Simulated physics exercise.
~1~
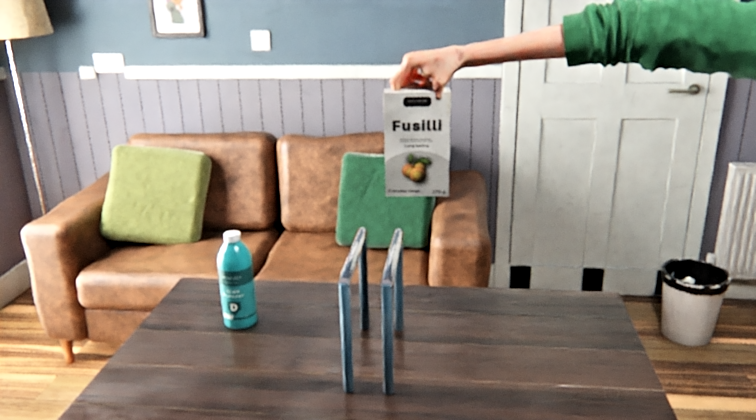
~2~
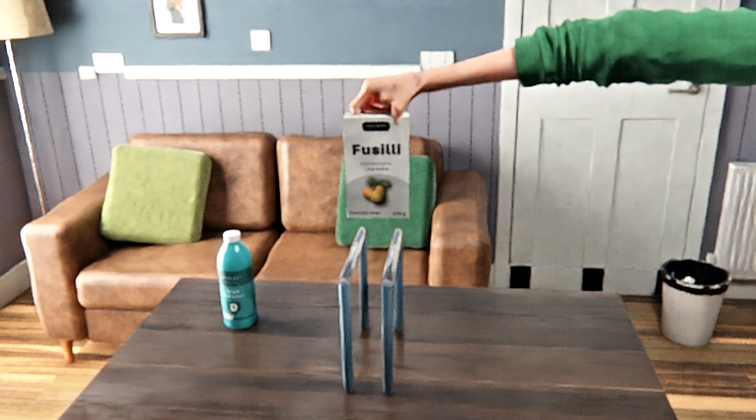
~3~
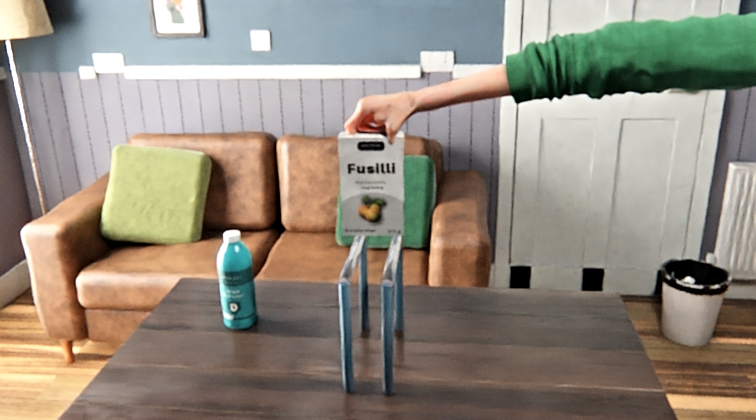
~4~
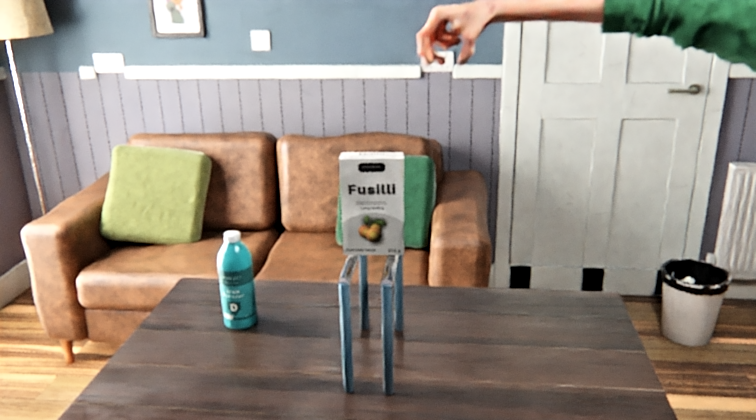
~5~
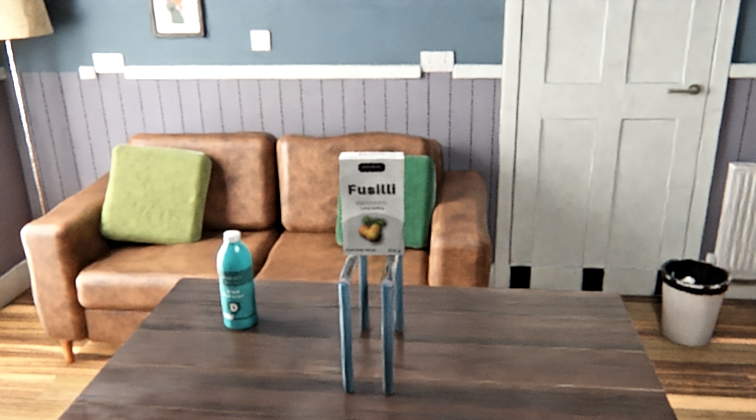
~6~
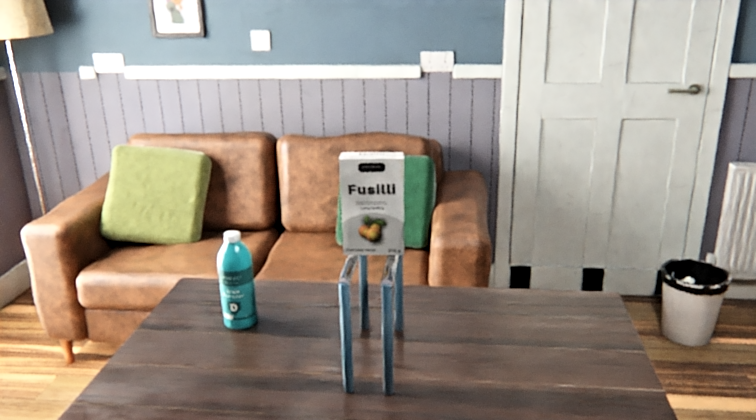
In a living room, a hand in a green sleeve lowered a white packet of fusilli onto two narrow upright supports on a dark table, then let go and withdrew, leaving the packet standing across the gap beside a still turquoise bottle.
